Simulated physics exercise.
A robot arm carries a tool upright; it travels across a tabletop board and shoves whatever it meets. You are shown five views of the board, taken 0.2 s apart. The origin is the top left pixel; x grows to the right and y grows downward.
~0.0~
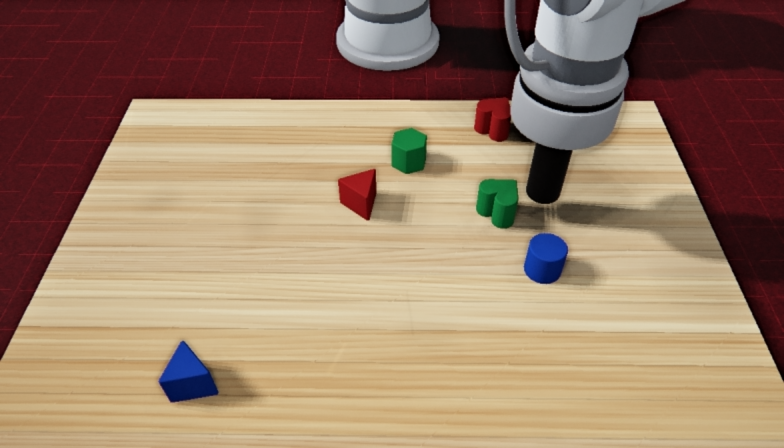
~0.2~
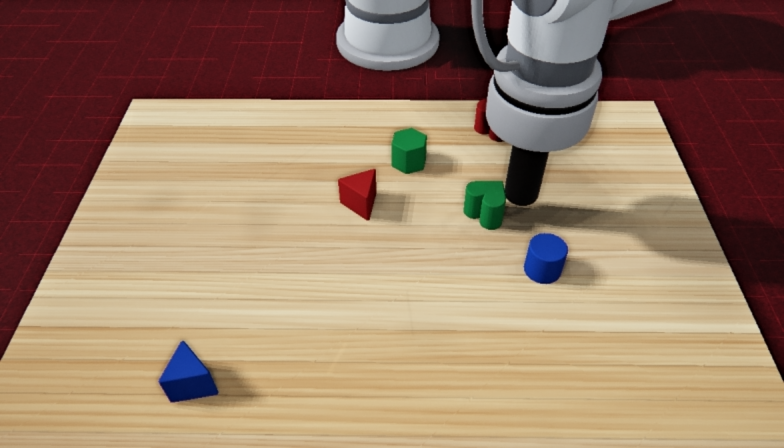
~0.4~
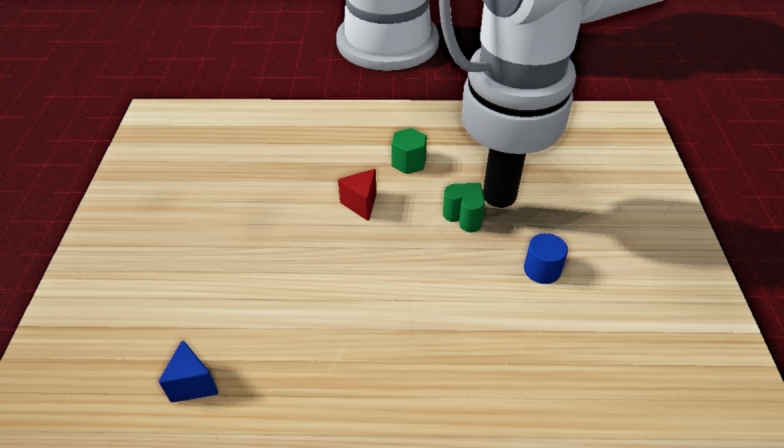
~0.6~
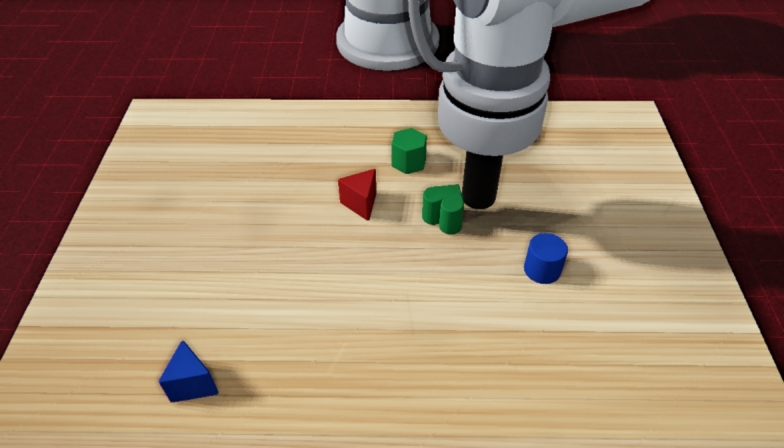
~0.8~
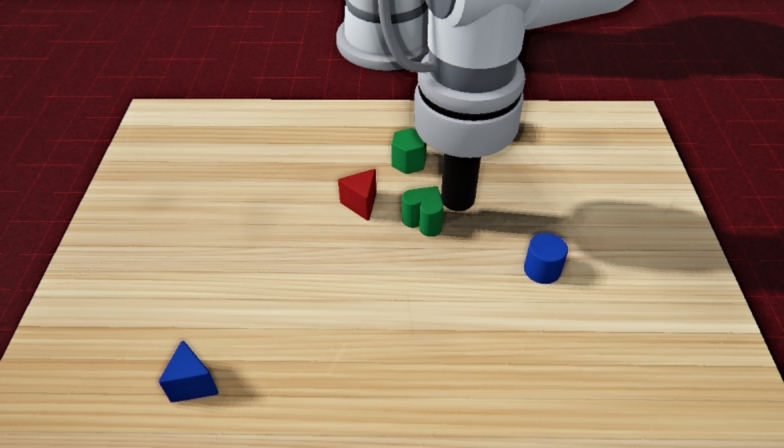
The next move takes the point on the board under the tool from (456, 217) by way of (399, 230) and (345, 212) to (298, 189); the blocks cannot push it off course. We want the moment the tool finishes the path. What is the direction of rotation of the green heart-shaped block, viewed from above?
Counterclockwise rotation.
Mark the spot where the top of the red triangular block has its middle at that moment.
The middle of its top is at (326, 156).
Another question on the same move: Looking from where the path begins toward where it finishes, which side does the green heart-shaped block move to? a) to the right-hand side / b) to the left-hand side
b (to the left-hand side)
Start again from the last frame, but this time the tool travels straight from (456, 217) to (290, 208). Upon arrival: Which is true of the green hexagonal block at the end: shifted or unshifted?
It gets no push and keeps its place.
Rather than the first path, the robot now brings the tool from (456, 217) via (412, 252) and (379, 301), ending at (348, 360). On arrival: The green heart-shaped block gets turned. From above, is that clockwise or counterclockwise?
I'd predict that, seen from above, the green heart-shaped block rotates clockwise.
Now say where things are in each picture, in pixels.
Lower end of the tool (542, 194), tops of blocks, red triangular block (360, 181), green hexagonal block (409, 138), green heart-shaped block (502, 189), in the first picture.
Tool (521, 196), green heart-shaped block (489, 191), in the second picture.
Tool (499, 198), green heart-shaped block (467, 193), in the third picture.
Tool (478, 199), green heart-shaped block (446, 196), in the fourth picture.
Tool (458, 201), red triangular block (360, 181), green hexagonal block (409, 138), green heart-shaped block (425, 198), in the fifth picture.
On the path given first. One third of the way, tool (399, 213); red triangular block (354, 181), turned 35° clockwise; green heart-shaped block (364, 208).
Two thirds of the way, tool (343, 195); red triangular block (336, 168), turned 80° clockwise; green heart-shaped block (318, 206), turned 40° anticlockwise.
At the end, tool (295, 173); red triangular block (326, 156), turned 115° clockwise; green hexagonal block not moved; green heart-shaped block (316, 206), turned 45° anticlockwise.
